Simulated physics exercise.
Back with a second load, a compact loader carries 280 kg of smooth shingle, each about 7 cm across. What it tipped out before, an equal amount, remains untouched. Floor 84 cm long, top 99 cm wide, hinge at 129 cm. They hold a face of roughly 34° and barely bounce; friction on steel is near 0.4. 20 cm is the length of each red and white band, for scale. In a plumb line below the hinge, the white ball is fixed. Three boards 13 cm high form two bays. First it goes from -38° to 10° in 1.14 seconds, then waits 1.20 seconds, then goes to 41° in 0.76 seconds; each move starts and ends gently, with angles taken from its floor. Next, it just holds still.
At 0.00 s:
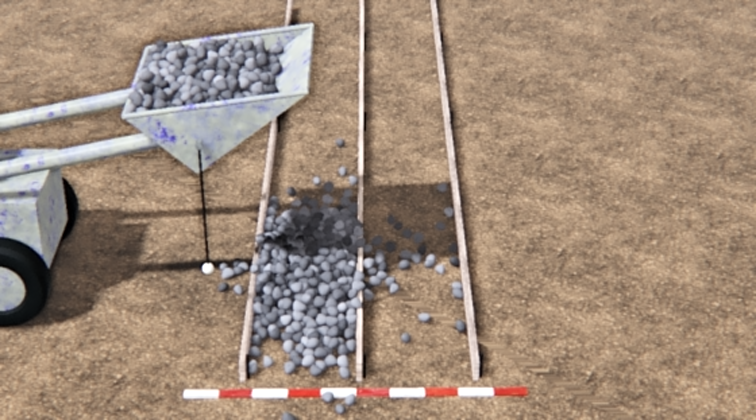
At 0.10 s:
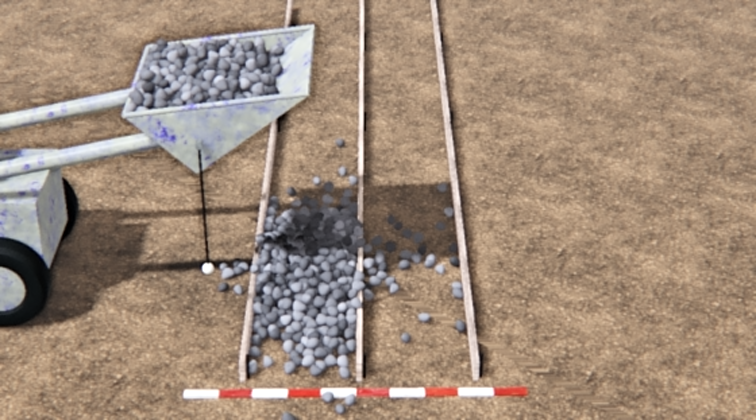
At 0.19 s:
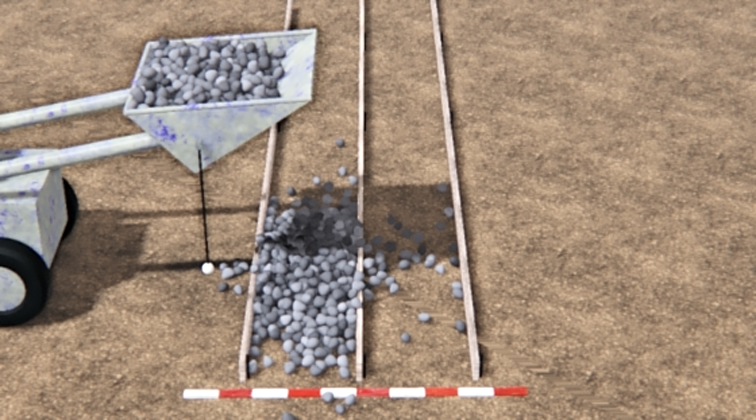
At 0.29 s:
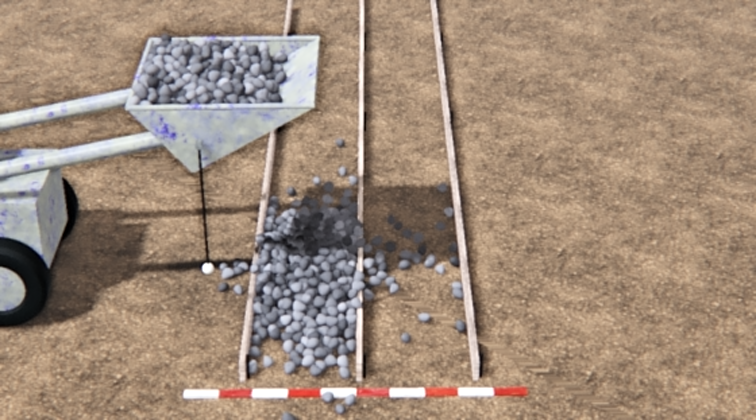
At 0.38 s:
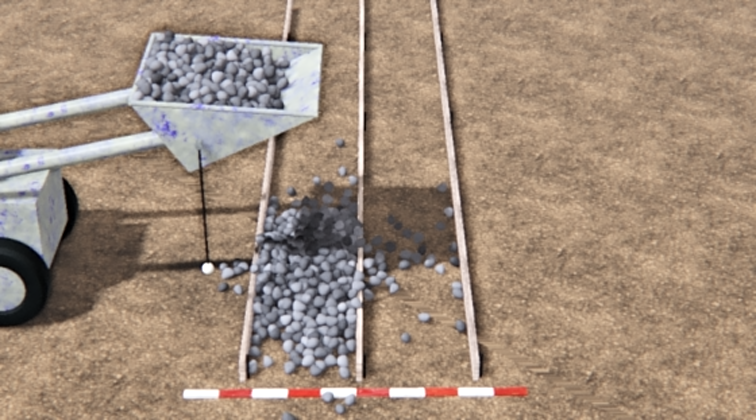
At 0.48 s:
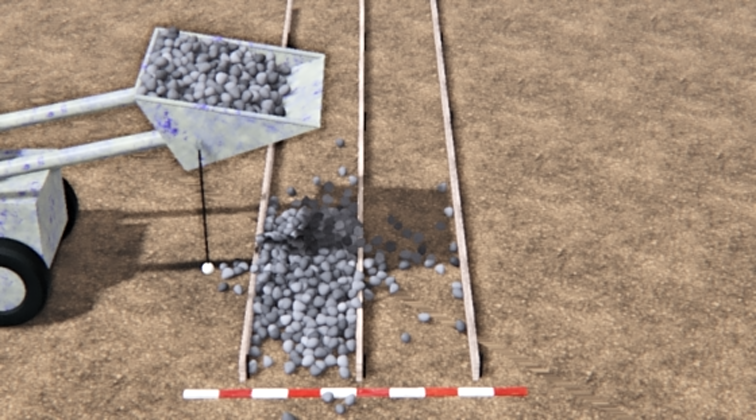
A loader's raised bucket of gray stones slowly tilts downward to the right near scattered stones.
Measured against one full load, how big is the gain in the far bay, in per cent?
Some 68 per cent is added.
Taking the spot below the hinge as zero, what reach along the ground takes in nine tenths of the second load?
Roughly 140 centimetres.
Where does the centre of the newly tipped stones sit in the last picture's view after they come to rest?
Near (380, 265).
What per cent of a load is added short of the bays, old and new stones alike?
Some 0 per cent.
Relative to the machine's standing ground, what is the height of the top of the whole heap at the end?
Roughly 32 cm higher than the ground.
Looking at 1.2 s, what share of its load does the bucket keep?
About 100 per cent.
After 0.9 s the floor is at 3°; in per cent of one load, 100 in the bucket, 1 short of the bays, 92 in the near bay, 7 in the far bay; the foremost stones are at (452, 253).
After 1.2 s the floor is at 10°; in per cent of one load, 99 in the bucket, 1 short of the bays, 93 in the near bay, 7 in the far bay; the foremost stones are at (452, 253).
After 3.5 s the floor is at 41°; in per cent of one load, 0 in the bucket, 1 short of the bays, 134 in the near bay, 65 in the far bay; the foremost stones are at (458, 279).
After 6.0 s the floor is at 41°; in per cent of one load, 0 in the bucket, 2 short of the bays, 124 in the near bay, 75 in the far bay; the foremost stones are at (460, 271). Net gain in the far bay, 68.
